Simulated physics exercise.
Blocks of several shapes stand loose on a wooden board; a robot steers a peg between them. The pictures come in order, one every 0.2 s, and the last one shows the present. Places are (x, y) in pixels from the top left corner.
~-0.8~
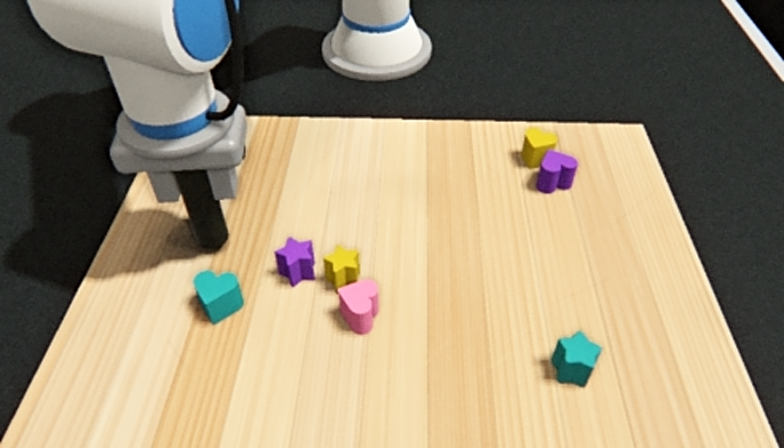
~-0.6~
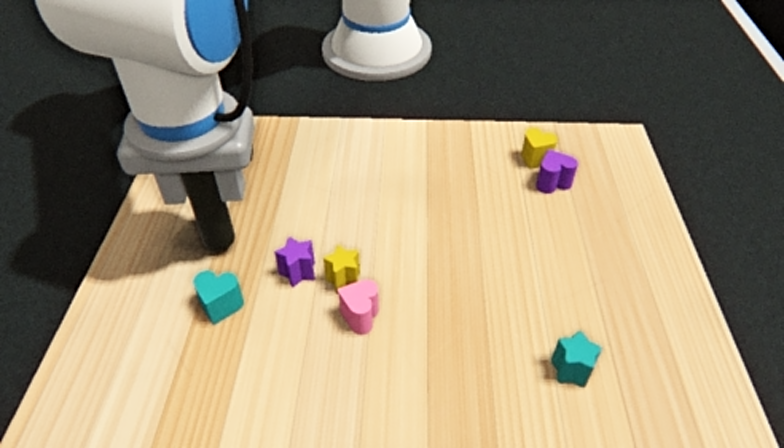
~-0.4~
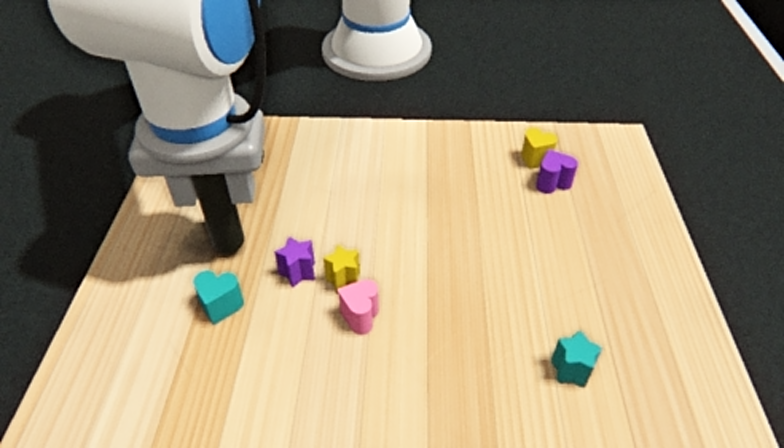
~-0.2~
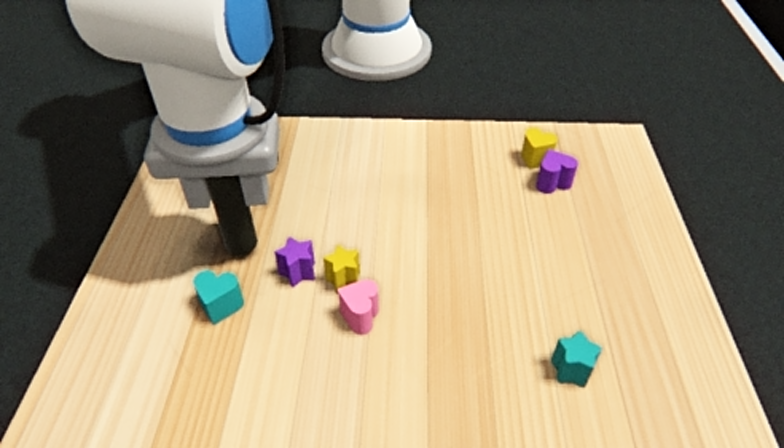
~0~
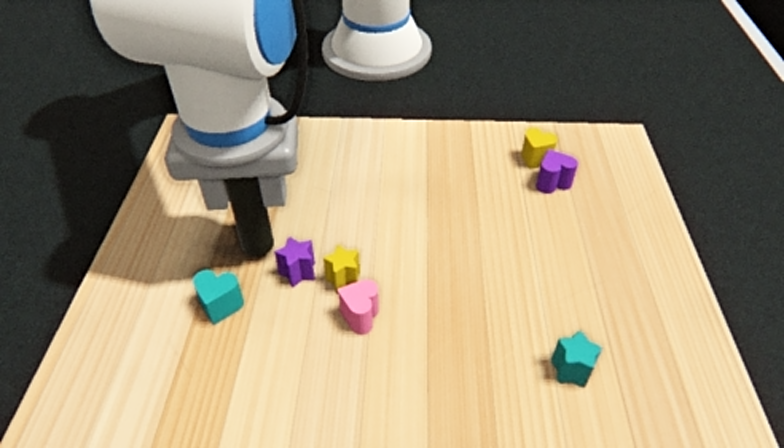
Robot arm sliding a dark peg slowly rightward across a wooden board, nearing a purple star among scattered, motionless coloured blocks.
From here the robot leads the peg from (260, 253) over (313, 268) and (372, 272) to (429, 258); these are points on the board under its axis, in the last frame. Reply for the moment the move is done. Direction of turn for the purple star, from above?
It rotates clockwise.
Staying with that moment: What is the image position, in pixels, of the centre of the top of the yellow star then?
It should be at about (383, 271).
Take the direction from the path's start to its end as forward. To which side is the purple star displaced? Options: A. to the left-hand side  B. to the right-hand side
B (to the right-hand side)
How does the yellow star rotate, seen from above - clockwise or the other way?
My prediction: CCW.
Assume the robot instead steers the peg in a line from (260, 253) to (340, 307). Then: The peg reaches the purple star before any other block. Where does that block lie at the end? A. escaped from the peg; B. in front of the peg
B
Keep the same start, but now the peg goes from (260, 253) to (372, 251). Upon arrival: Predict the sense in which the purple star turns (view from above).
Clockwise rotation.
What follows on the original path. One third of the way, peg (313, 261); purple star (325, 265), turned 30° clockwise; yellow star (357, 263), turned 30° anticlockwise.
Two thirds of the way, peg (372, 264); purple star (339, 276), turned 70° clockwise; yellow star (381, 271), turned 40° anticlockwise; pink heart (363, 298).
At the end, peg (429, 251); turquoise heart still; purple star (339, 276), turned 70° clockwise; yellow star (383, 271), turned 25° anticlockwise; pink heart (363, 298).
